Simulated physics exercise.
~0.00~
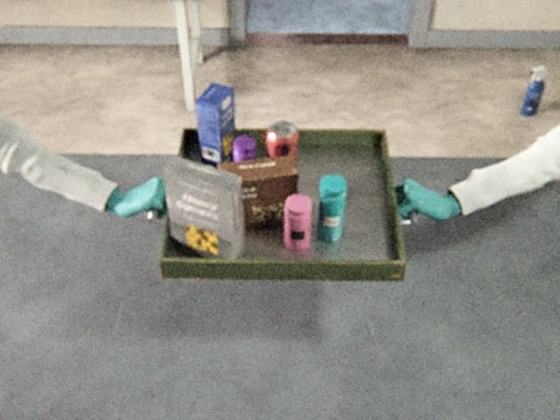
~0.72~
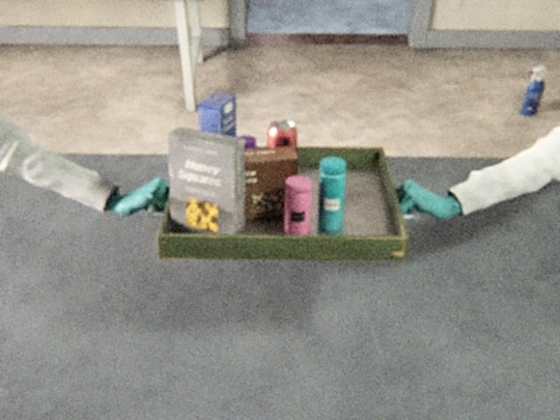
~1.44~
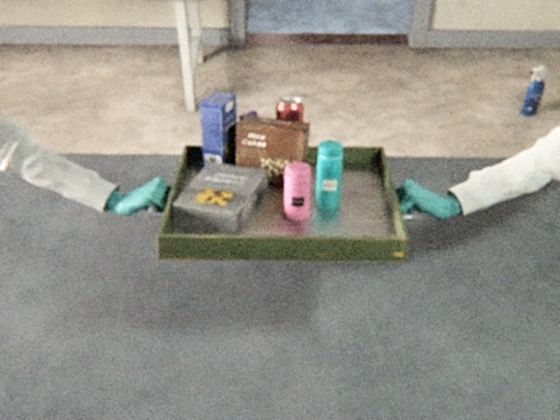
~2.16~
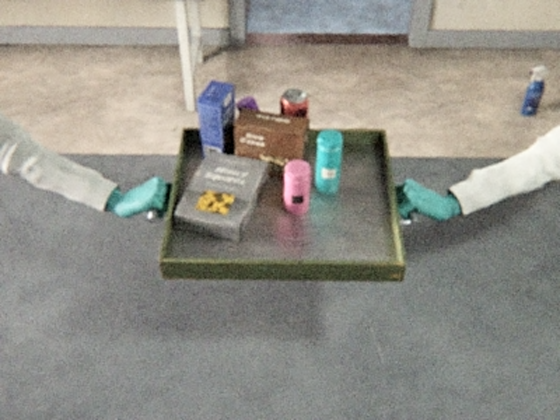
A green-rimmed tray, held at its sides by two teal-gloved hands, starts out level with a group of packets, shakers, a red can and a blue carton standing on it. The hands tip it so the far edge drops, and the items lean with it. The brown packet, the can and the shakers shift toward the far side, while the grey packet topples backward onto the tray. The hands then bring the tray back to level. At the end the grey packet lies flat at the left, and the blue carton still stands in the far left corner.
